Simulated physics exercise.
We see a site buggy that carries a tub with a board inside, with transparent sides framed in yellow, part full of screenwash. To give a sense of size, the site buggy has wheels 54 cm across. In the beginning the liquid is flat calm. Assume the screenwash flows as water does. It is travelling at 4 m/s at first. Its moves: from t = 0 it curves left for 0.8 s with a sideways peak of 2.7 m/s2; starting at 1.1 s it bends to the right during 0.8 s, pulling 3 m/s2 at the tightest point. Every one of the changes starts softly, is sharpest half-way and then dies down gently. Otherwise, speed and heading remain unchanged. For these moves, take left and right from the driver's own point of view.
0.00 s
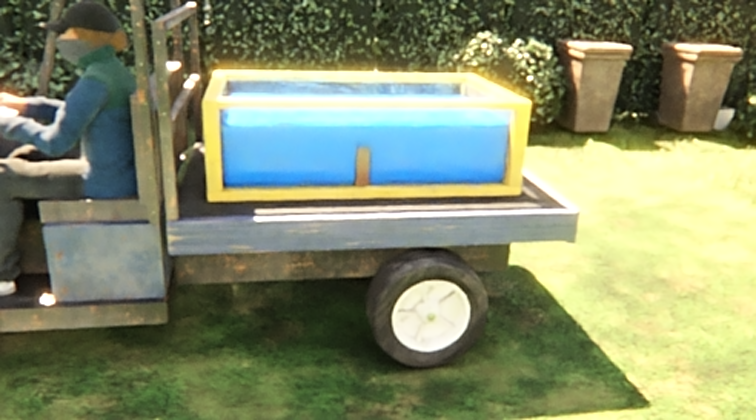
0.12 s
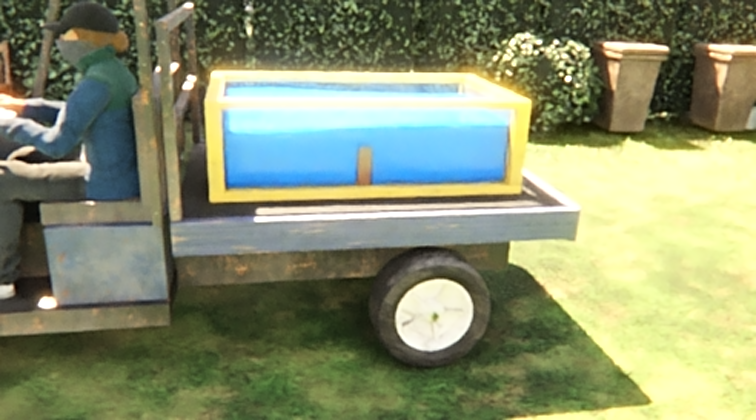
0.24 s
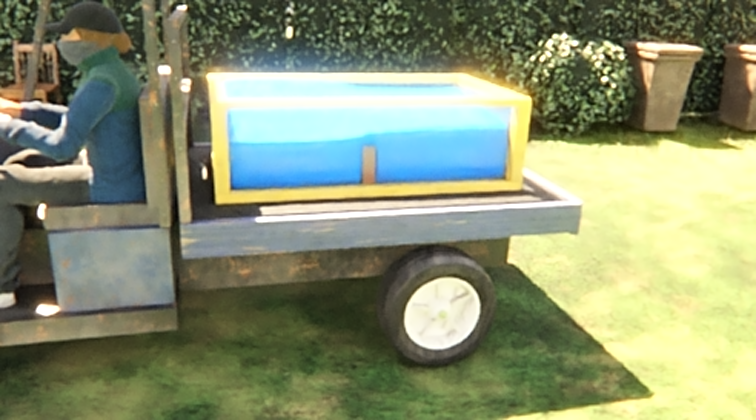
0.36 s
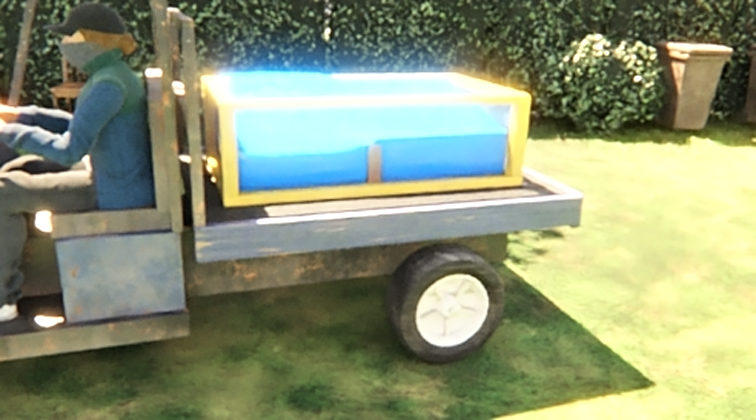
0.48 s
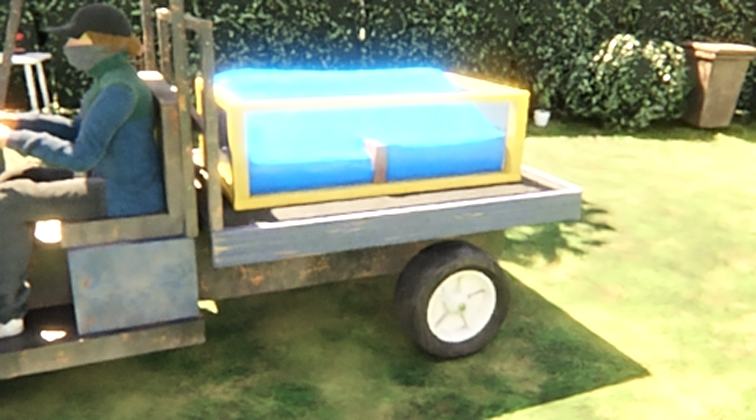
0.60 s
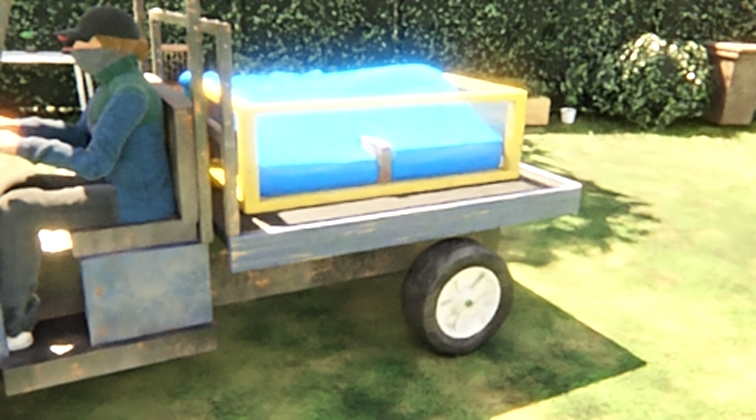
At the start, a capped driver sits at the left of a small truck carrying a yellow-framed tub of level blue liquid on its flatbed. The truck turns gradually, its background shifting to the right, while the liquid sways and then heaps up steeply toward the tub's far side, bulging above the rim.
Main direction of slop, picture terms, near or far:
Far.
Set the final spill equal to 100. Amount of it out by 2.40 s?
Roughly 100 % of the total.
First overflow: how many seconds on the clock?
I'd put it at near 0.7 seconds.
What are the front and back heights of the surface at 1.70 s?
Reading: About 30 cm in front, about 30 cm behind.
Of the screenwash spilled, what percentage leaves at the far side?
I'd estimate some 70 percent of what spills.
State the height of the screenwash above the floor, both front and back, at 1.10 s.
Front 30 cm, back 32 cm.
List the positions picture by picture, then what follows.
In the first picture, the screenwash reaches (241, 117) at the front end; it reaches (487, 118) at the back end; no slope yet; board top at (364, 149); the front is on the left, levels are read along the near wall; a wheel hub at (434, 321).
In the second picture, the screenwash reaches (243, 127) at the front end; it reaches (486, 117) at the back end; it is heaped 4° towards the far side.
In the third picture, the screenwash reaches (247, 133) at the front end; it reaches (486, 123) at the back end; it is heaped 9° towards the far side.
In the fourth picture, the screenwash reaches (253, 145) at the front end; it reaches (485, 124) at the back end; it is heaped 19° towards the far side.
In the fifth picture, the screenwash reaches (260, 153) at the front end; it reaches (483, 131) at the back end; it is heaped 25° towards the far side.
In the sixth picture, the screenwash reaches (267, 156) at the front end; it reaches (481, 133) at the back end; it is heaped 25° towards the far side; a wheel hub at (474, 307).
Then, 1.10 s in, it stands 32 cm high behind and 31 cm in front; 4 per cent has gone over the far side.
Then, 1.70 s in, it stands 30 cm high behind and 29 cm in front; 5 per cent has gone mostly over the far side, some over the near side.
Then, 2.40 s in, it stands 27 cm high behind and 28 cm in front; 5 per cent has gone mostly over the far side, some over the near side.
Then, 4.89 s in, 5 per cent has gone mostly over the far side, some over the near side; the near side has passed 2 per cent and the far side 4.
